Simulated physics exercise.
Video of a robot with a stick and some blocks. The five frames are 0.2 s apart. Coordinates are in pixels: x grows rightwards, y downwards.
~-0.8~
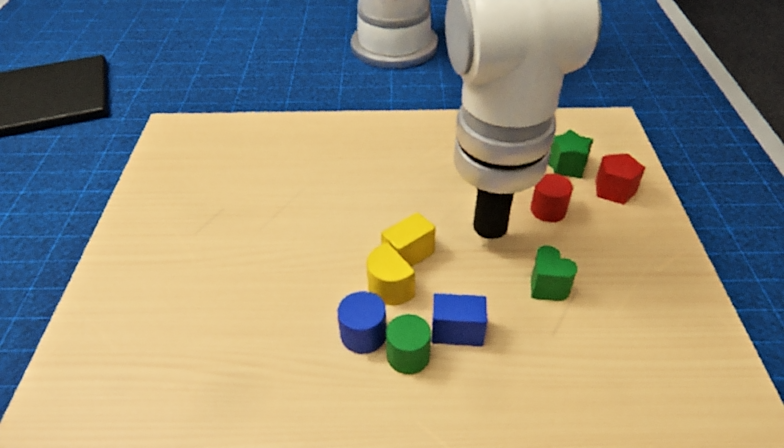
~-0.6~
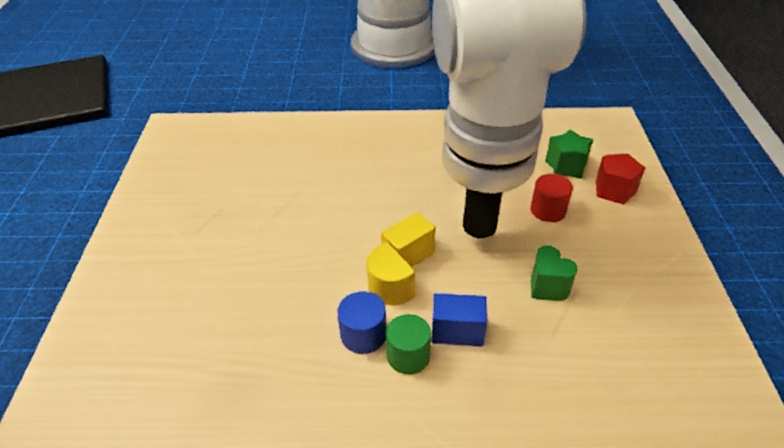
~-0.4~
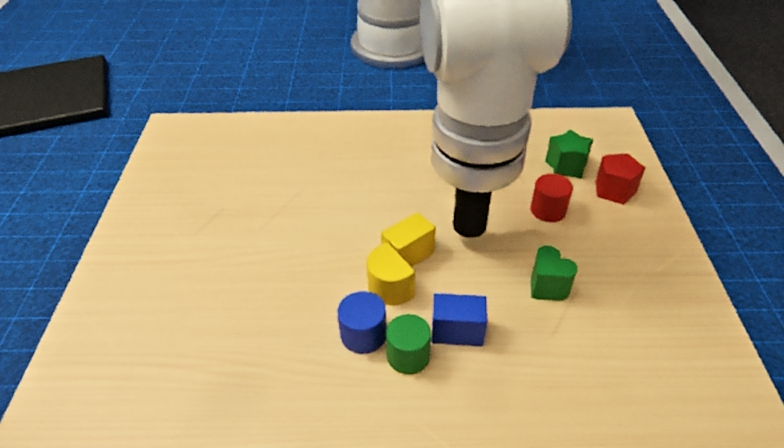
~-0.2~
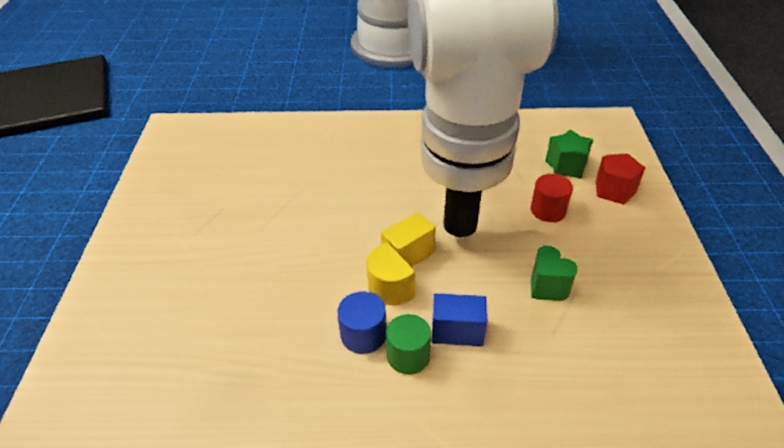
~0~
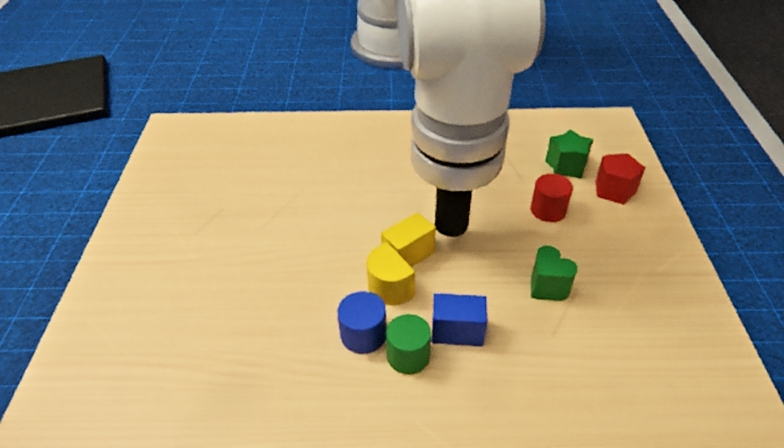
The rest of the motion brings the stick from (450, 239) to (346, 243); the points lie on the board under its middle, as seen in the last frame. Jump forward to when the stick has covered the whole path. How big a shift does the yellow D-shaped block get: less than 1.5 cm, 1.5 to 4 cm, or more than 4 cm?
The block shifts between 1.5 and 4 cm.
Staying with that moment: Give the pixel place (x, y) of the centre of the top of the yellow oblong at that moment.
Its top middle is near (329, 250).
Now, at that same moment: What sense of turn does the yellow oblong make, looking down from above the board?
From the top, the block rotates counterclockwise.
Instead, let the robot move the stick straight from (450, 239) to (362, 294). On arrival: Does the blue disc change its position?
Yes
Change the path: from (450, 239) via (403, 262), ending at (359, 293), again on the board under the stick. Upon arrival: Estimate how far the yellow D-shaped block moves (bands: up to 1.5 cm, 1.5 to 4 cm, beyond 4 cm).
Final distance: More than 4 cm.
What follows on the original path. One third of the way, stick (415, 227); yellow D-shaped block (378, 269), turned 35° anticlockwise; yellow oblong (380, 234).
Two thirds of the way, stick (380, 228); yellow D-shaped block (373, 274), turned 65° anticlockwise; yellow oblong (350, 242), turned 35° anticlockwise.
At the end, stick (345, 229); yellow D-shaped block (371, 274), turned 70° anticlockwise; yellow oblong (329, 250), turned 75° anticlockwise.
